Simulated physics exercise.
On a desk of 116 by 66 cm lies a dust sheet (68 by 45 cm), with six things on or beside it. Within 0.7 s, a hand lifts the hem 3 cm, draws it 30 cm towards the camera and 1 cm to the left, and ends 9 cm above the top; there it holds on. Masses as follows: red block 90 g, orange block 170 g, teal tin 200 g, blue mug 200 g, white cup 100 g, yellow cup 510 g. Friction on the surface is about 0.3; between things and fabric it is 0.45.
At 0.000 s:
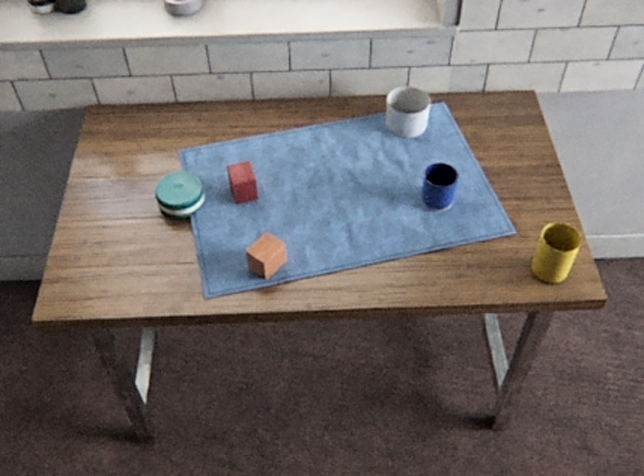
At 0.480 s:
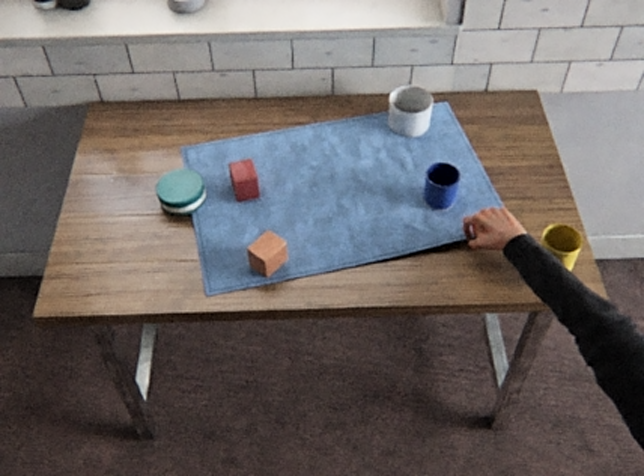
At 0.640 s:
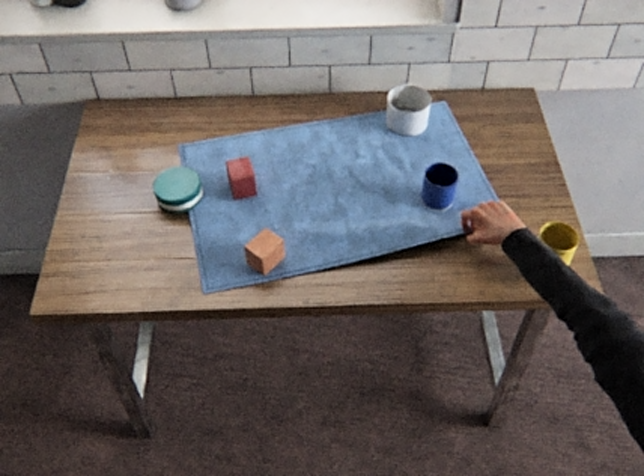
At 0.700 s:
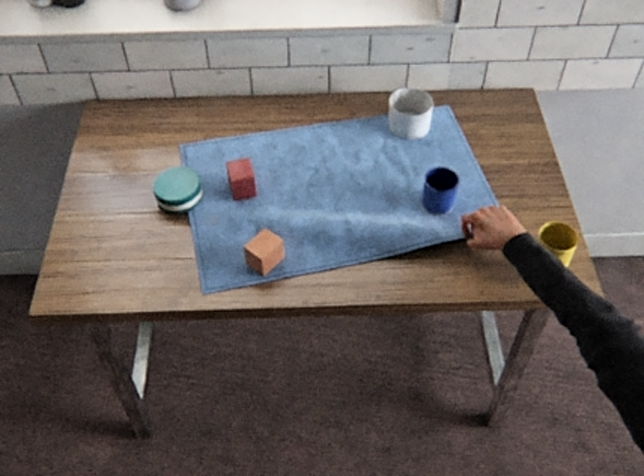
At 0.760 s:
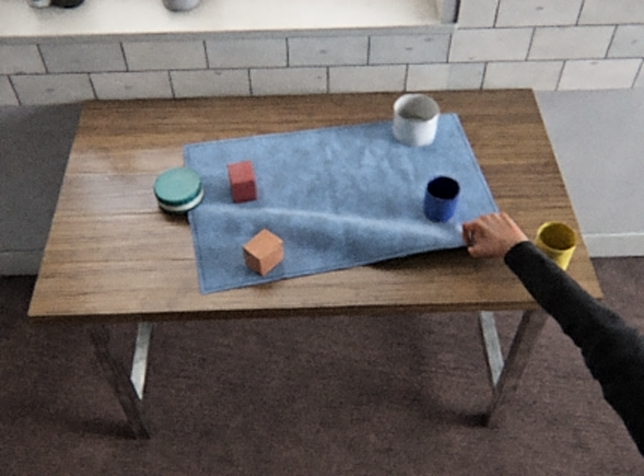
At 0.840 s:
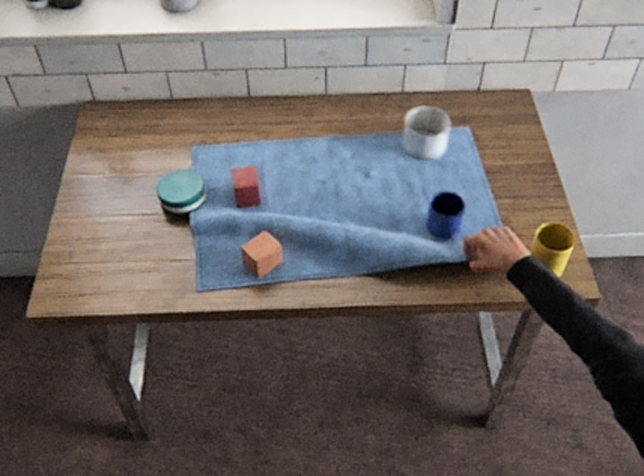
At first, a blue cloth lies on a wooden table with two blocks, a teal tin and blue and white cups on it or at its edge, a yellow cup beside it. Then a hand grips the near right corner and draws it slightly towards the camera, wrinkling the cloth and shifting the white and blue cups slightly nearer.
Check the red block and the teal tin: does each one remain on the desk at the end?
Check: Red block - yes, it remains; teal tin - yes, it remains.
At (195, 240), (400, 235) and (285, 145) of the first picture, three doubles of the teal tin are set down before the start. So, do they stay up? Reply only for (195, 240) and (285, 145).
First keeps its place, second keeps its place.
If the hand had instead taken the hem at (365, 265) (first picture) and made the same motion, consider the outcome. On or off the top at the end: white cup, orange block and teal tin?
At the end, the white cup holds its spot, the orange block ends up off the top, and the teal tin holds its spot.
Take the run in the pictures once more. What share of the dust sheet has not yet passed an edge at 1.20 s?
Some 80 in a hundred.
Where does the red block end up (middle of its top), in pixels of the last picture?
It comes to rest at about (307, 212).
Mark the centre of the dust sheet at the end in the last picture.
(389, 276) or thereabouts.
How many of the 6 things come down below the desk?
All told, 0.
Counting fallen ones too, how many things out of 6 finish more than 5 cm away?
After counting, the figure is 5.
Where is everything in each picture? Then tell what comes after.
The first picture shows shows, red block (241, 172); teal tin (179, 187); dust sheet corners (205, 299) (179, 150) (444, 103) (516, 233).
The second picture shows shows, dust sheet corners (206, 296) (181, 148); grip (469, 238).
The third picture shows shows, white cup (409, 98); blue mug (442, 174); dust sheet corners (204, 294) (178, 145); grip (468, 233).
The fourth picture shows shows, white cup (411, 102); blue mug (442, 179); dust sheet corners (203, 294) (180, 145); grip (468, 237).
The fifth picture shows shows, white cup (417, 109); red block (241, 172); blue mug (443, 188); dust sheet corners (201, 294) (184, 145); grip (469, 245).
The sixth picture shows shows, red block (245, 177); teal tin (180, 185); dust sheet corners (197, 291) (192, 147) (469, 128); grip (470, 259).
After 1.0 s, 100 % of the dust sheet is still over the top; red block 8 cm off its start, teal tin 4 cm off its start, white cup 20 cm off its start.
After 1.1 s, 90 % of the dust sheet is still over the top; red block 12 cm off its start, teal tin 6 cm off its start, white cup 30 cm off its start.
After 1.2 s, 80 % of the dust sheet is still over the top; red block 17 cm off its start at (295, 207), teal tin 6 cm off its start at (201, 188), white cup 38 cm off its start at (507, 197).
After 1.3 s, 75 % of the dust sheet is still over the top; red block 20 cm off its start, teal tin 6 cm off its start, white cup 41 cm off its start.
After 2.9 s, 75 % of the dust sheet is still over the top; red block 20 cm off its start at (307, 212), teal tin 6 cm off its start at (201, 189), white cup 42 cm off its start at (501, 220), blue mug 33 cm off its start at (488, 311).
